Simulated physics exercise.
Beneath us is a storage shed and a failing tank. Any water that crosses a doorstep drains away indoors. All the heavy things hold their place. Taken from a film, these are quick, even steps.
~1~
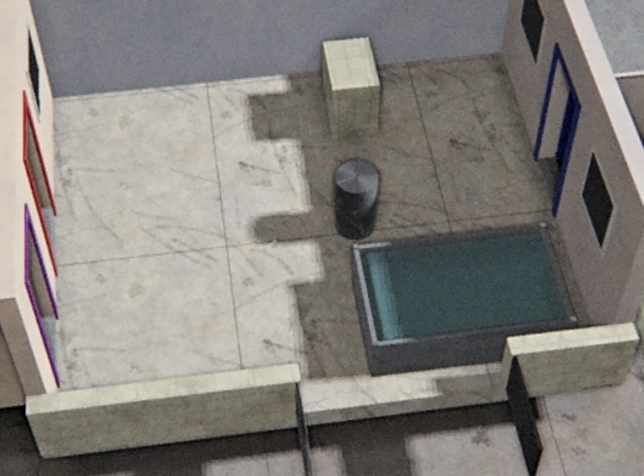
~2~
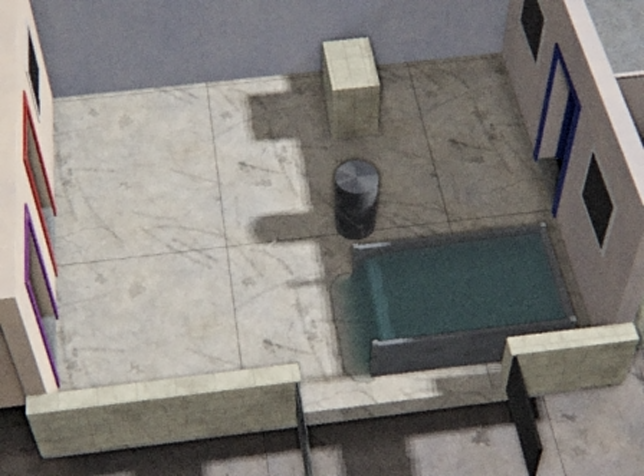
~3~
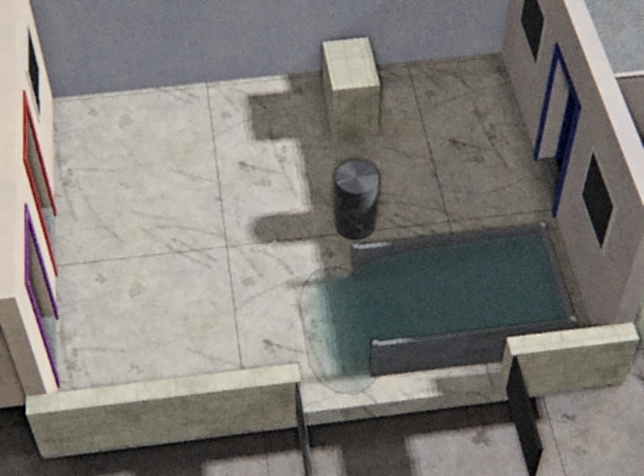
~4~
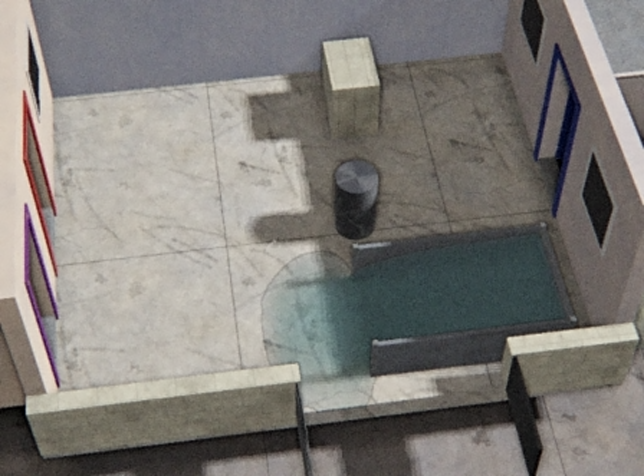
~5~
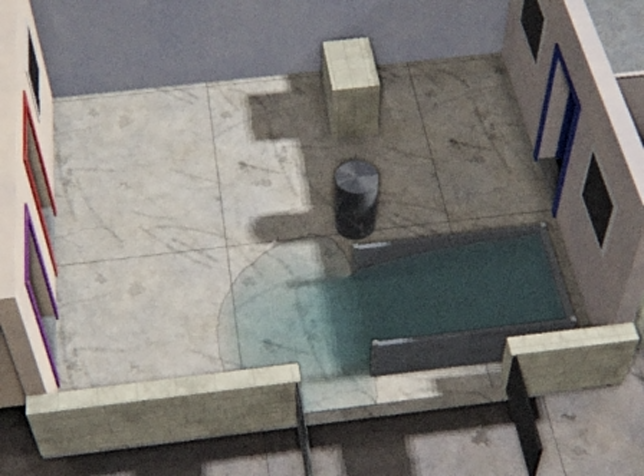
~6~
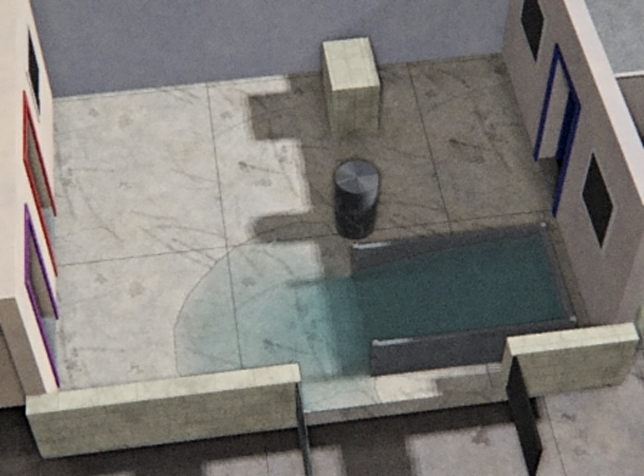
We see a walled room with a dark cylinder, a pale block and a tank of teal water; the tank's left side opens and water pours out, spreading leftward across the floor in a widening, rounded sheet.
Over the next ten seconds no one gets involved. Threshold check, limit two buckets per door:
My prediction: The purple door will be deluged, the red door will not go over two buckets, the blue door will not go over two buckets.
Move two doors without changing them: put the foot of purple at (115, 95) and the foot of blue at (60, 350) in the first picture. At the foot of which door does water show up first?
I reckon it's the blue door.
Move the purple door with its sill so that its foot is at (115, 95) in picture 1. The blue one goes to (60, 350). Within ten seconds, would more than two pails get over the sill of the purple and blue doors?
Note: Purple door overshoots; blue door overshoots.
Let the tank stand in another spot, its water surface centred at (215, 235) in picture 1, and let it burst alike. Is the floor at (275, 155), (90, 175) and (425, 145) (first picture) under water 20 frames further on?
In order, the three spots end up untouched, waterlogged and untouched.
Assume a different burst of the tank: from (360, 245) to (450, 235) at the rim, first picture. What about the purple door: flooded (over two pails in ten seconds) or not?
Note: Purple door admits less.
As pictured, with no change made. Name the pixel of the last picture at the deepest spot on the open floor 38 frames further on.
Look close to (54, 111).
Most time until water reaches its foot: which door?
My pick is the blue door.
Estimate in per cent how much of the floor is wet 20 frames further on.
Estimate: Near 45 %.
A moment on, water covers 30 % of the floor; the purple door under two buckets in, the red door not reached, the blue door not reached.
Next, water covers 40 % of the floor; the purple door over two buckets in, the red door wet at the sill, nothing in, the blue door not reached.
Then, water covers 45 % of the floor; the purple door far over two buckets in, the red door wet at the sill, nothing in, the blue door not reached.
Later, water covers 60 % of the floor; the purple door far over two buckets in, the red door wet at the sill, nothing in, the blue door not reached.
In the end, water covers 90 % of the floor; the purple door far over two buckets in, the red door wet at the sill, nothing in, the blue door wet at the sill, nothing in.
